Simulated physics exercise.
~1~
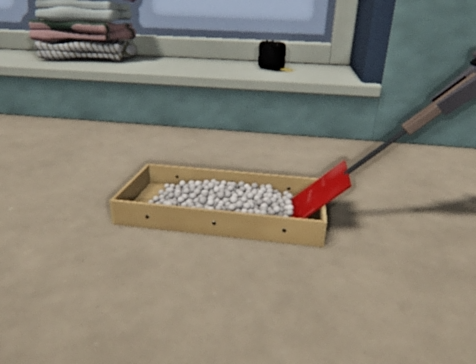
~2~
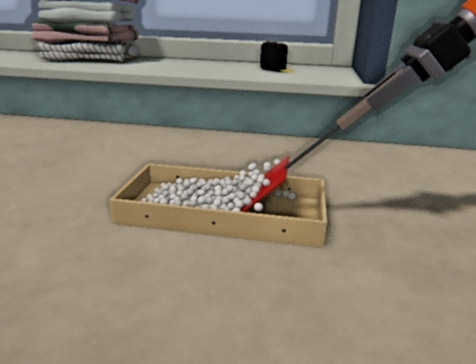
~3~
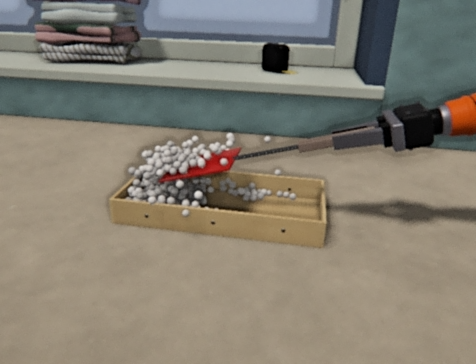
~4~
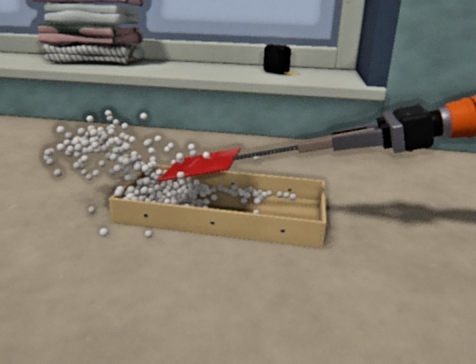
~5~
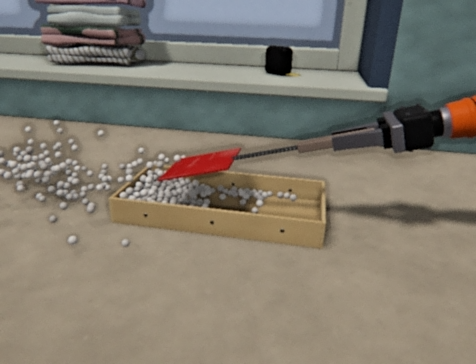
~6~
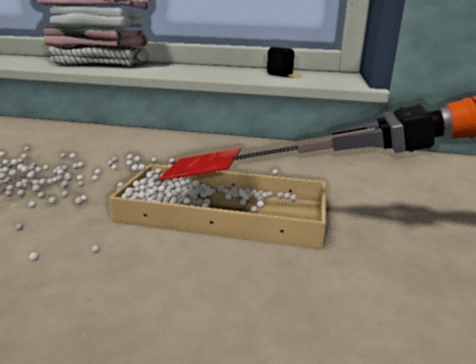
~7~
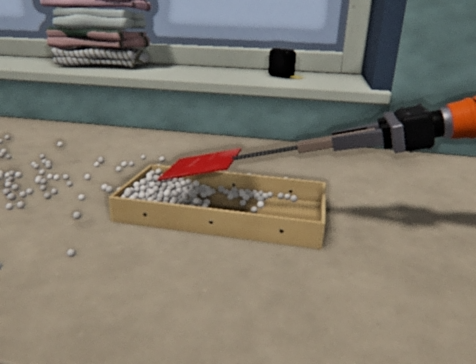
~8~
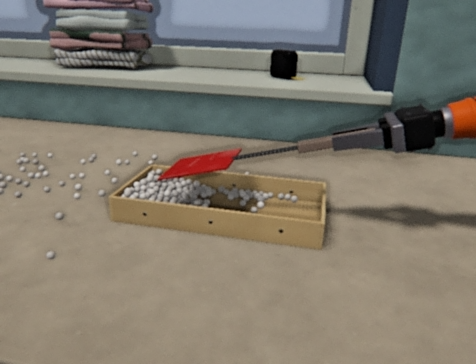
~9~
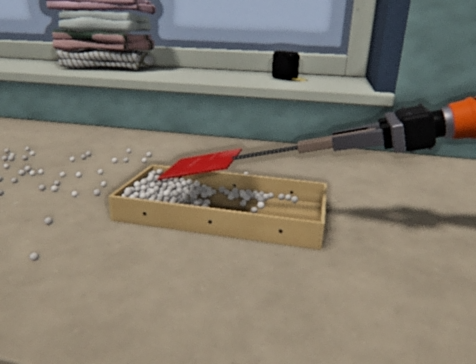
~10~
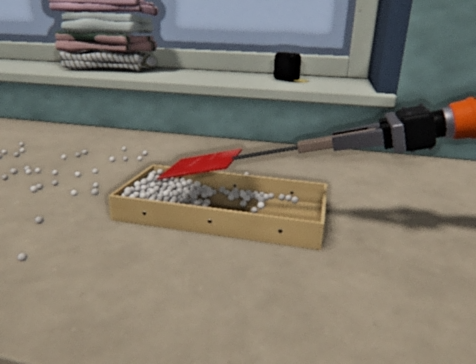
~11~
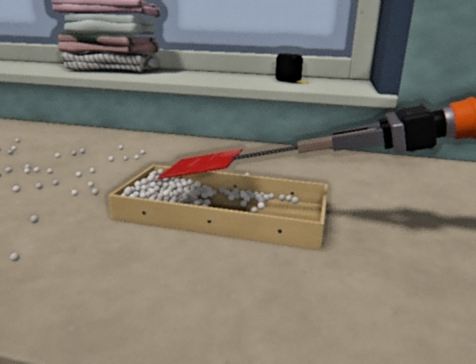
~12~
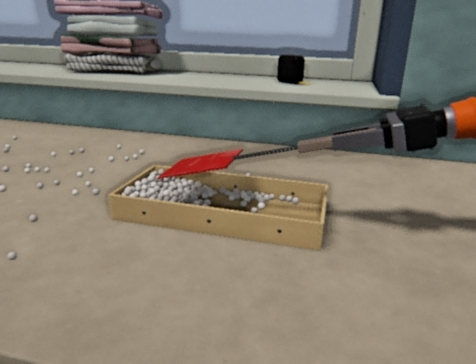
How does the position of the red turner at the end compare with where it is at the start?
At the start the turner's blade is dipped steeply into the right end of the trough. By the end it has moved left and is held at a flatter angle over the left part of the trough.
